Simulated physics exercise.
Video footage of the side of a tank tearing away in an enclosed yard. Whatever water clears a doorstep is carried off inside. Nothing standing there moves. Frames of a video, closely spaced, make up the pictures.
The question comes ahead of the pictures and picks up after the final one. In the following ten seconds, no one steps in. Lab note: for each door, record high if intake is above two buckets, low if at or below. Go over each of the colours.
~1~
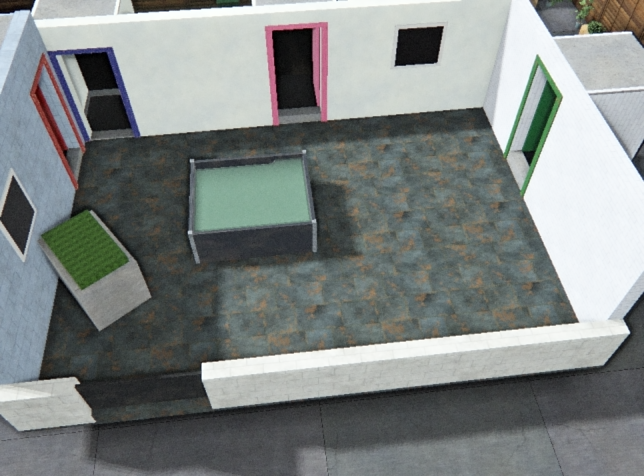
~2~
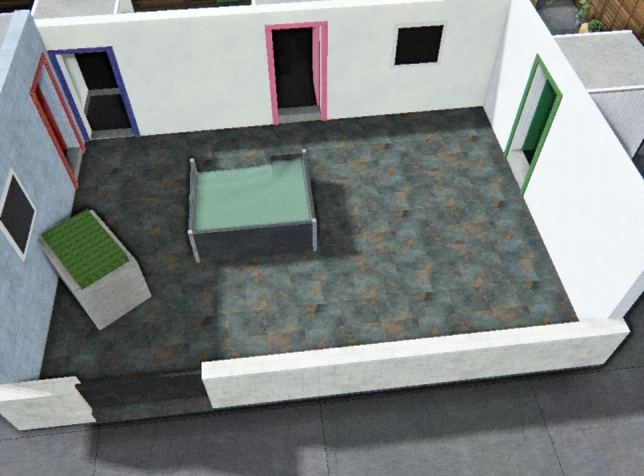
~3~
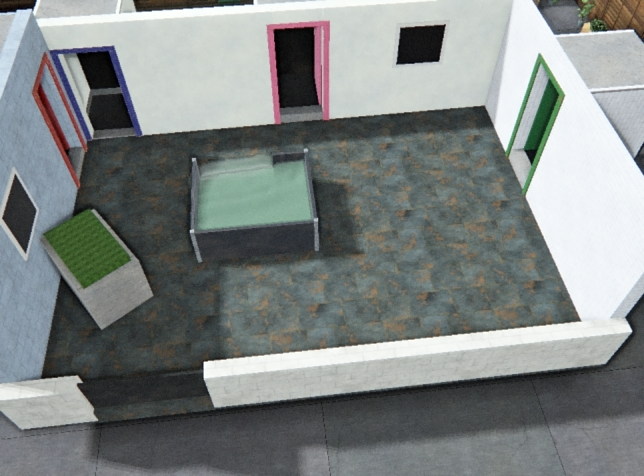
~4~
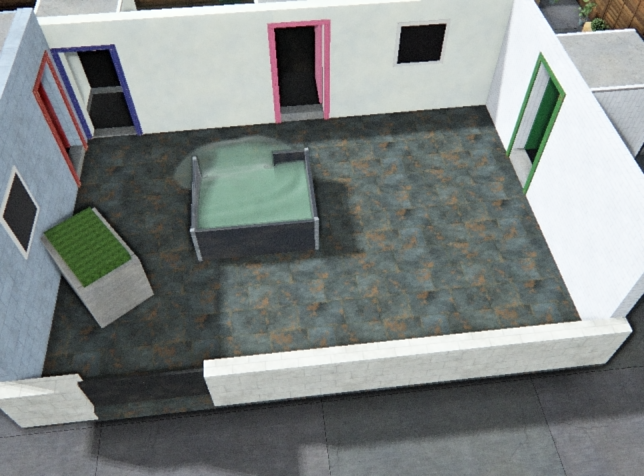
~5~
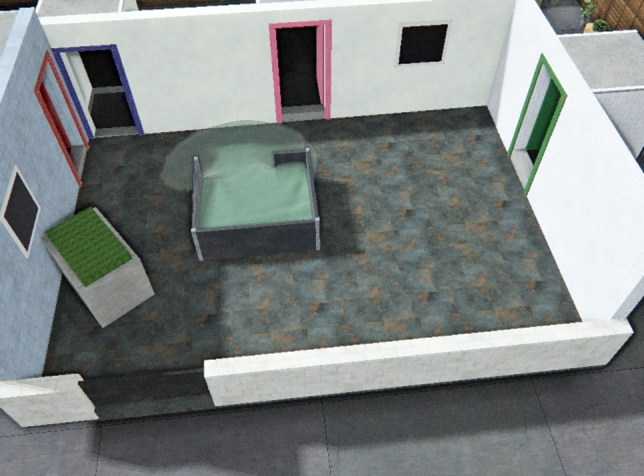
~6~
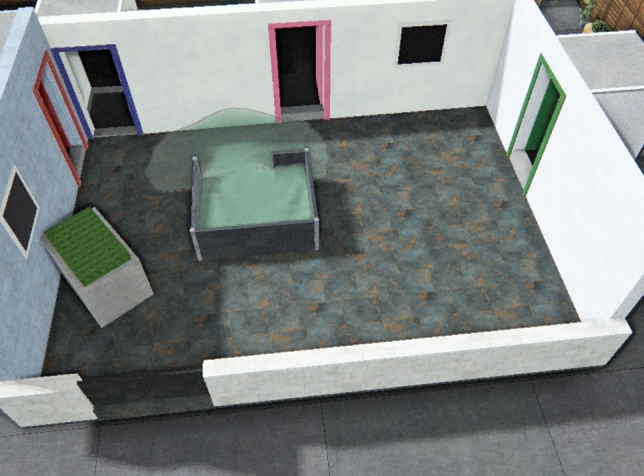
Pink door: Low; green door: Low; red door: High; blue door: High.
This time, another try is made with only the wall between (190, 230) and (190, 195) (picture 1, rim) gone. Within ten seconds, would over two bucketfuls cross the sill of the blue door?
As I see it, the blue door surpasses the limit.
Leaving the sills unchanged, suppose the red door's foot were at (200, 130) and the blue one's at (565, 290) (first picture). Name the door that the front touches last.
Last: The one in blue.
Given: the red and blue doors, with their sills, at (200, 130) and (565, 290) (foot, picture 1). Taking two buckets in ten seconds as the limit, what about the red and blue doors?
In that case the red door runs over the limit and the blue door keeps within bounds.
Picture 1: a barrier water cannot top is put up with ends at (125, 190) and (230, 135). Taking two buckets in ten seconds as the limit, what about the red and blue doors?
The red door remains below, and the blue door ends up above.
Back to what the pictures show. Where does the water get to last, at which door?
The door marked green.
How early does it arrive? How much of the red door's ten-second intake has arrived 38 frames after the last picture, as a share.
Around 100 percent.
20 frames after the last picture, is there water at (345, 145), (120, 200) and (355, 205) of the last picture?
In that order the points end up soaked, soaked and soaked.
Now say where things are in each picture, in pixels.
The first frame shows the water tank at (251, 194) is whole and still.
In the second frame, water pours out on the water tank's far side and has run to a hidden place.
In the third frame, the front is at a hidden place, out from the gap on the water tank's far side.
In the fourth frame, water pours out on the water tank's far side and has run to (265, 138).
In the fifth frame, water pours out on the water tank's far side and has run to (205, 130).
In the sixth frame, the front is at (302, 122), out from the gap on the water tank's far side.
A moment on, water covers 15 % of the floor; the pink door wet at the sill, nothing in, the green door not reached, the red door not reached, the blue door wet at the sill, nothing in.
Next, water covers 25 % of the floor; the pink door under two buckets in, the green door not reached, the red door over two buckets in, the blue door over two buckets in.
Then, water covers 45 % of the floor; the pink door under two buckets in, the green door wet at the sill, nothing in, the red door far over two buckets in, the blue door far over two buckets in.
Later, water covers 65 % of the floor; the pink door under two buckets in, the green door wet at the sill, nothing in, the red door far over two buckets in, the blue door far over two buckets in.
In the end, water covers 95 % of the floor; the pink door under two buckets in, the green door wet at the sill, nothing in, the red door far over two buckets in, the blue door far over two buckets in.
